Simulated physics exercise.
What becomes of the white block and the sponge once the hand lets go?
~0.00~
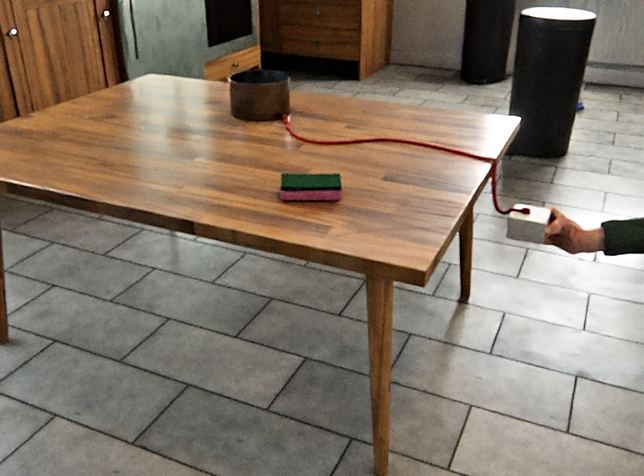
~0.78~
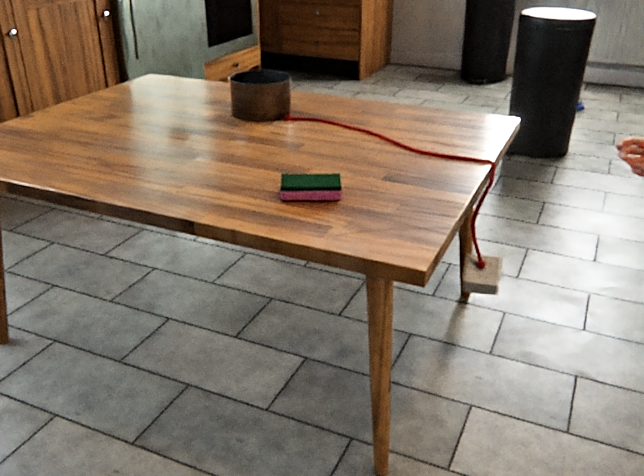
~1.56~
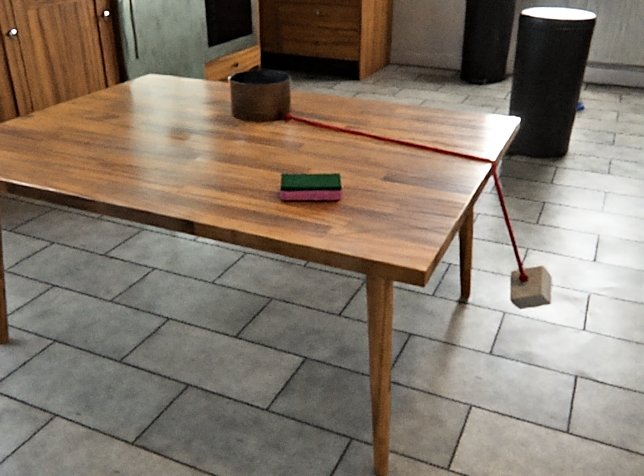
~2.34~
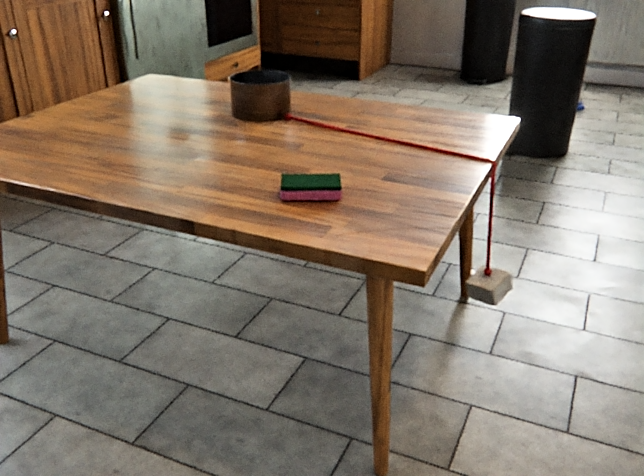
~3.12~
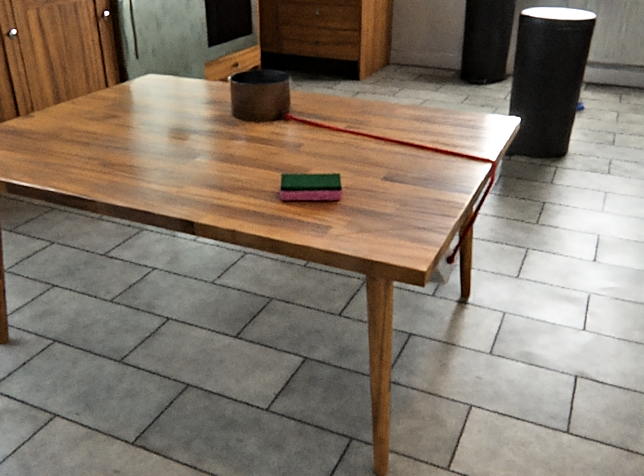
The white block is left hanging in the air on its red cord, swinging below the table's edge. The sponge stays where it is on the tabletop.
